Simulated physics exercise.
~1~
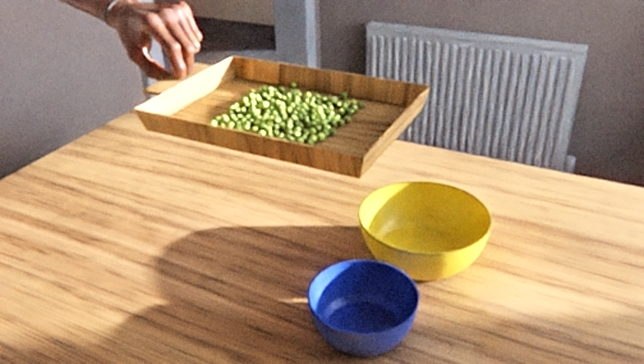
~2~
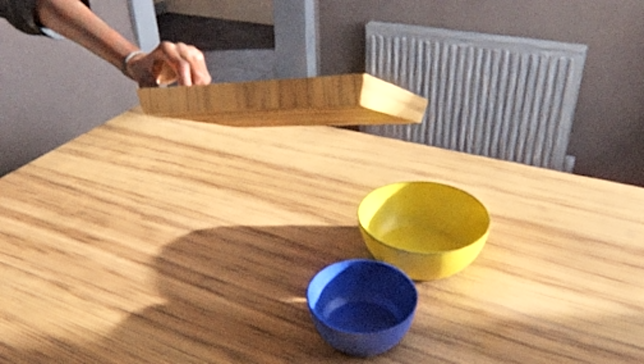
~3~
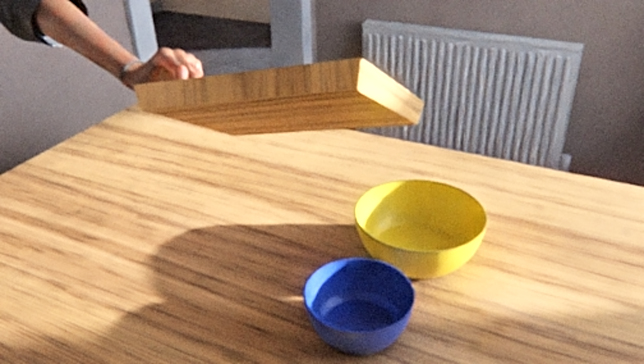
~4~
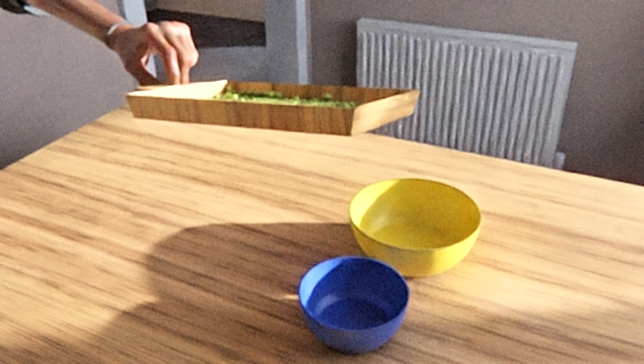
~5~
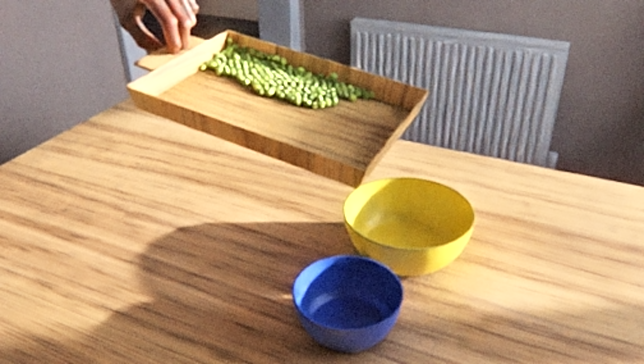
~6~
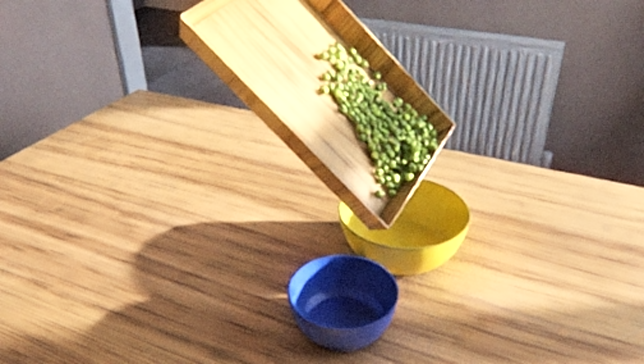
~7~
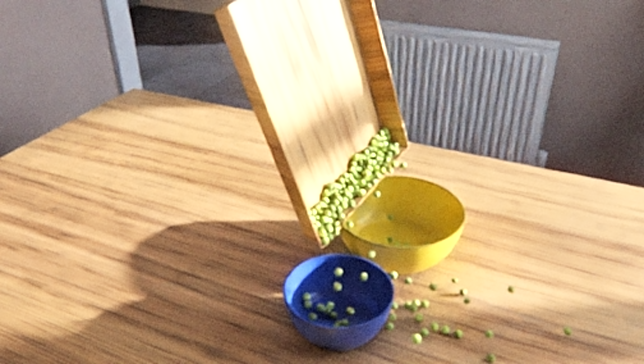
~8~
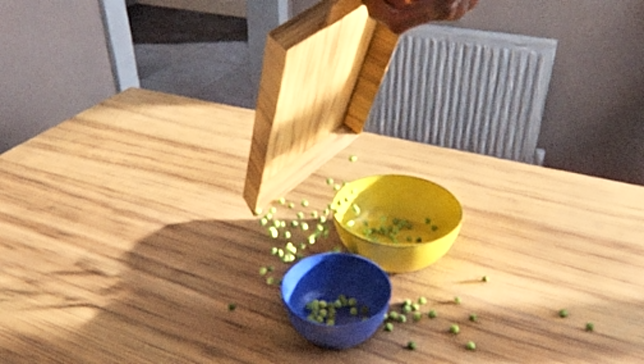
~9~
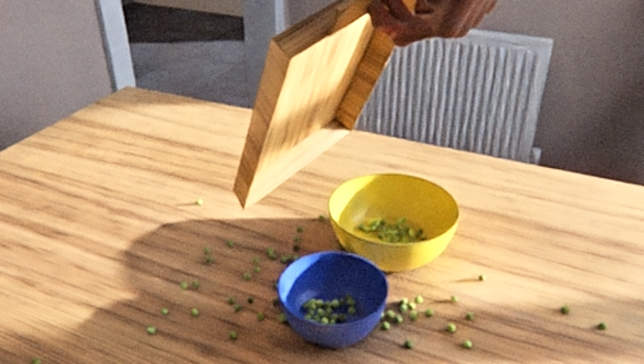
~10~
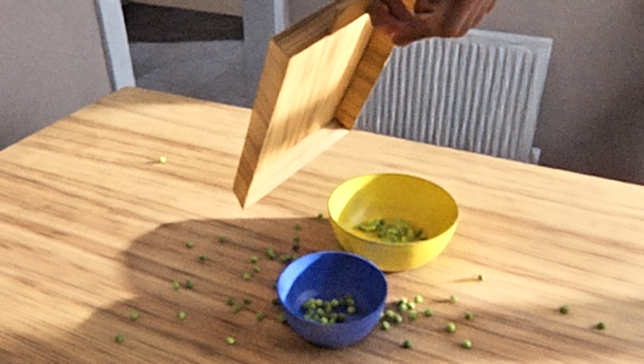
A hand tilted a wooden tray of green peas above a table, levelled it, then tipped it steeply over a yellow bowl and a blue bowl, emptying it; some peas landed in each bowl, but most ended up scattered across the tabletop.
